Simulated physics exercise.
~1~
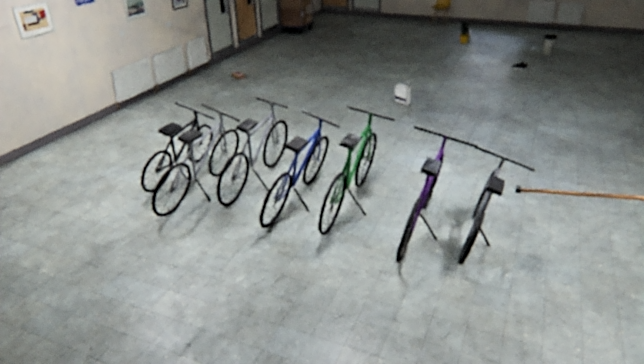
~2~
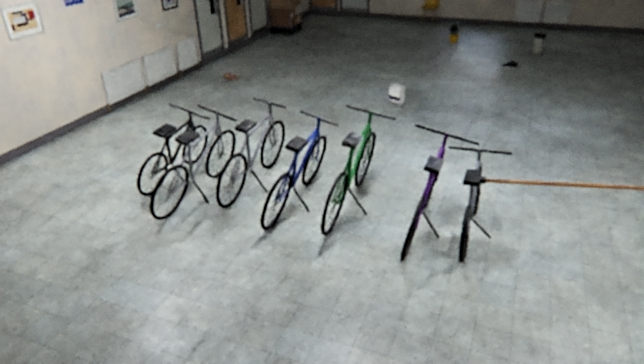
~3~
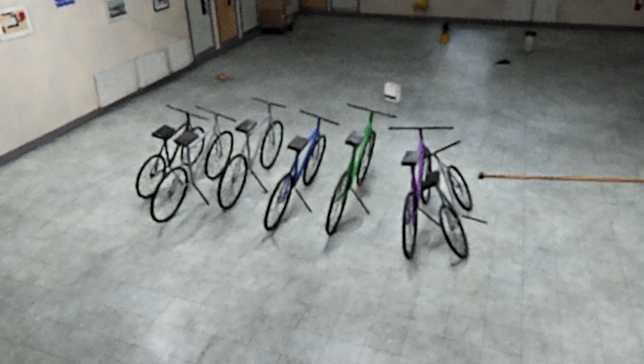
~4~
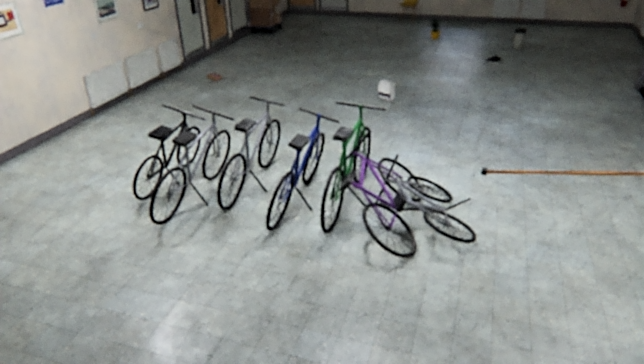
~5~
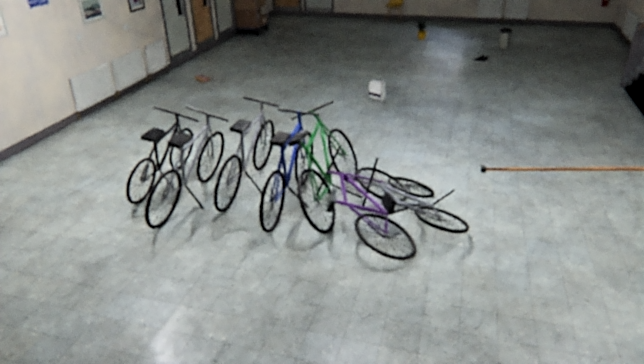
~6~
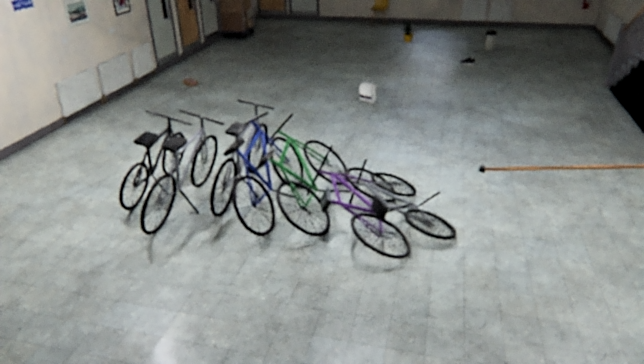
At first, seven bicycles stand side by side on their stands across a grey tiled floor, with a thin orange pole reaching in from the right. The pole pushes the bicycle at the right end, which tips left into the purple one, and then the pole stops. Both go down together in a tangle, and the purple bicycle knocks against the green one. The green bicycle tips over to the left and pushes the blue one into a steep lean against its neighbour. By the end, those four are over, while the three bicycles at the left still stand.
